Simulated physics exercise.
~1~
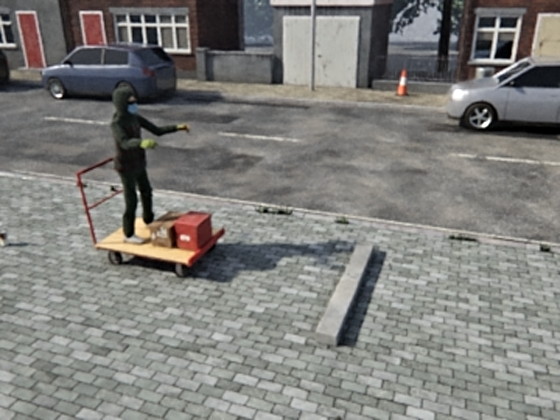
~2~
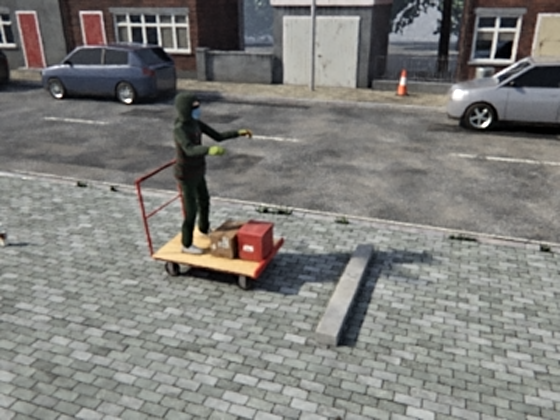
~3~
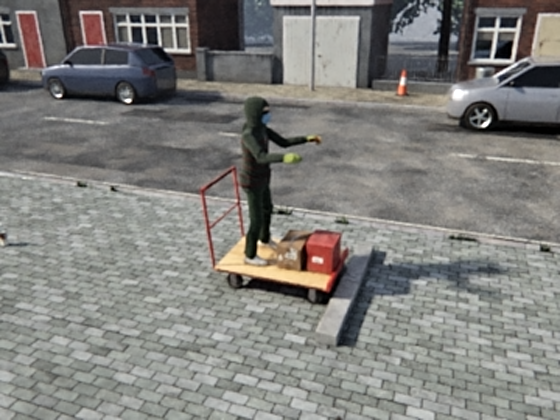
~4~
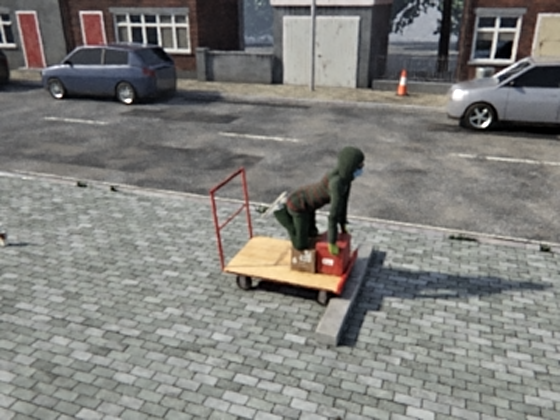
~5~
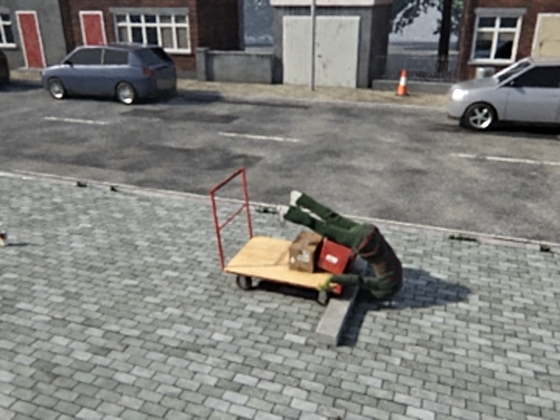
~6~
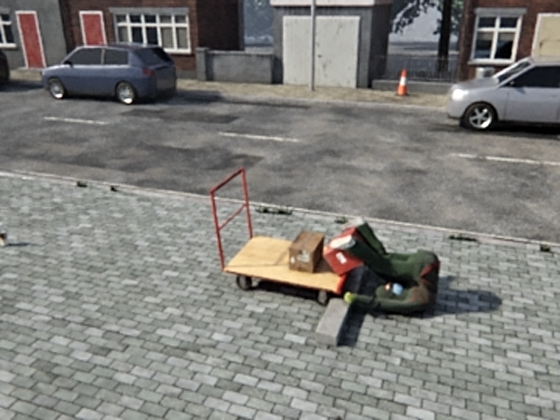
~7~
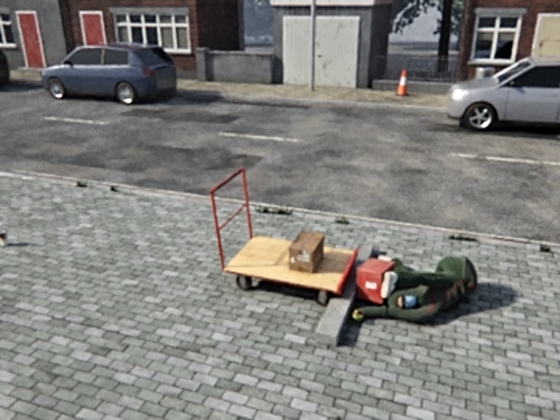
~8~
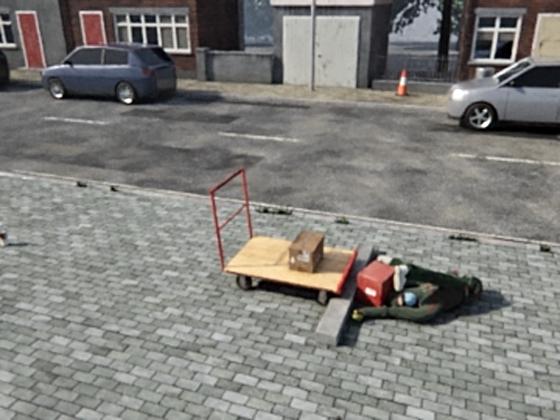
A hooded figure riding a trolley rightward across the paving with arms outstretched pitched headfirst over the front when it stopped at a low kerb, and the red box tumbled after, ending beside the sprawled figure while the brown parcel stayed aboard.
